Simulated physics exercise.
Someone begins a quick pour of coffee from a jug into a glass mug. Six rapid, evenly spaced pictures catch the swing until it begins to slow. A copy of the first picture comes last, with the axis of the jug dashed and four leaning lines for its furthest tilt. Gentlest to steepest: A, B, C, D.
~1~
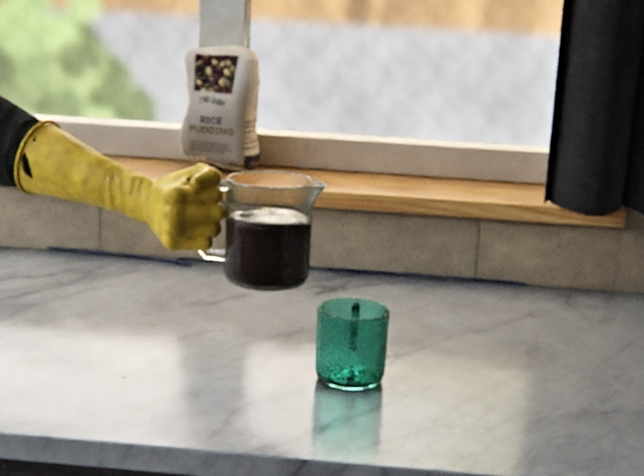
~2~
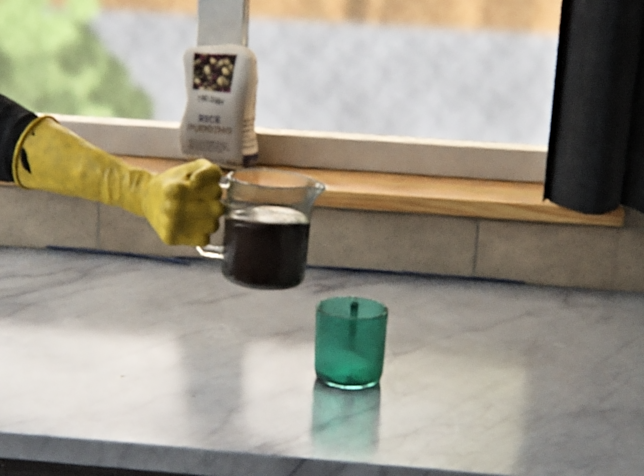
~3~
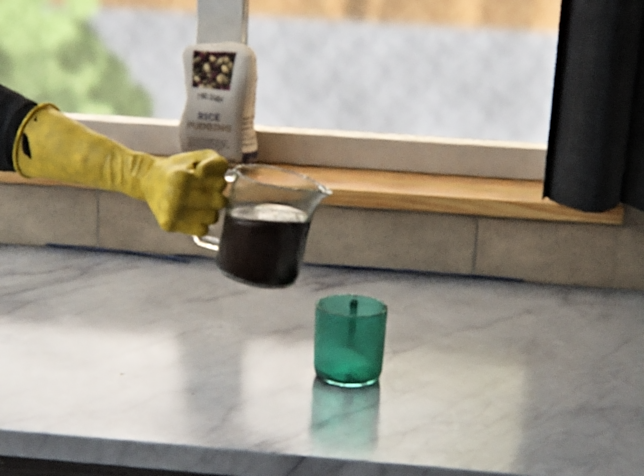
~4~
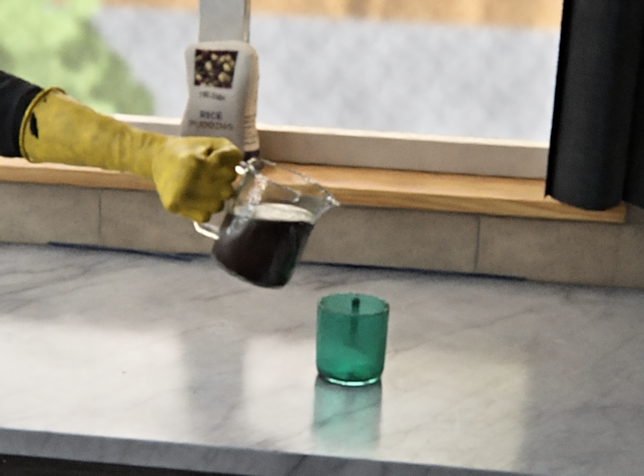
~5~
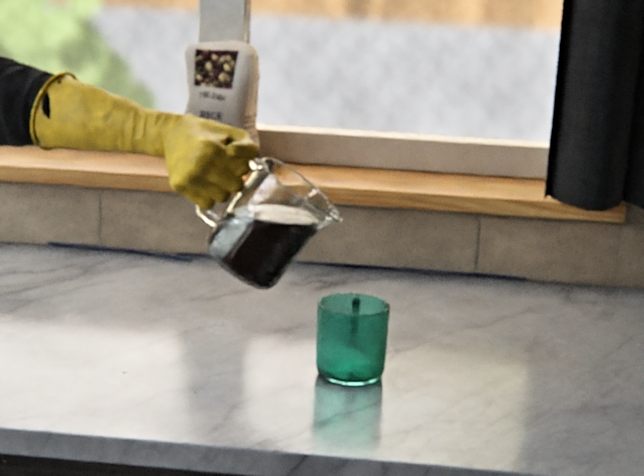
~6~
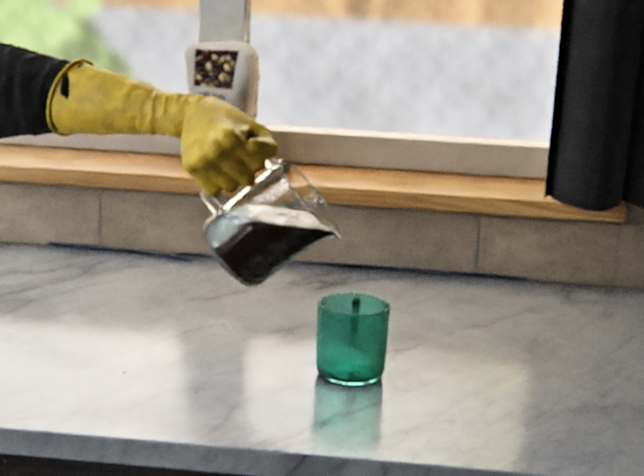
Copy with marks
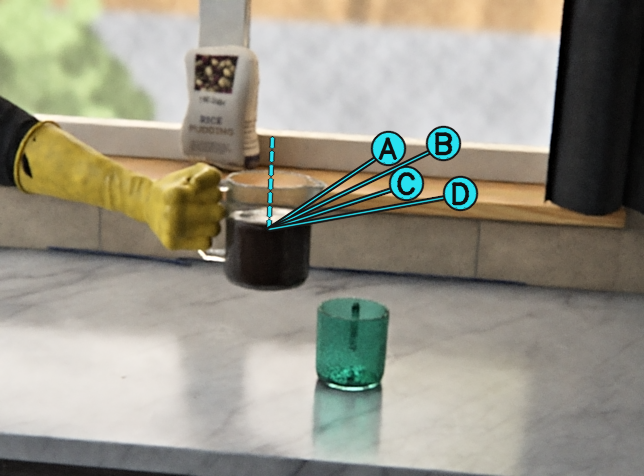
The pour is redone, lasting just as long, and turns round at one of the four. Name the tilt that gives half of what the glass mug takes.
Choose C.
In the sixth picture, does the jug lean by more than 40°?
Yes, it does.
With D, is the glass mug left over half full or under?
Over.
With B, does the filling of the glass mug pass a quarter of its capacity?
Yes.
On the marked copy, A at (374, 159); B at (428, 152); C at (390, 190); D at (443, 197).
If A is chosen, the glass mug ends with about 16 % of what it can hold.
If B is chosen, the glass mug ends with about 32 % of what it can hold.
If C is chosen, the glass mug ends with about 52 % of what it can hold.
If D is chosen, the glass mug ends with about 70 % of what it can hold.
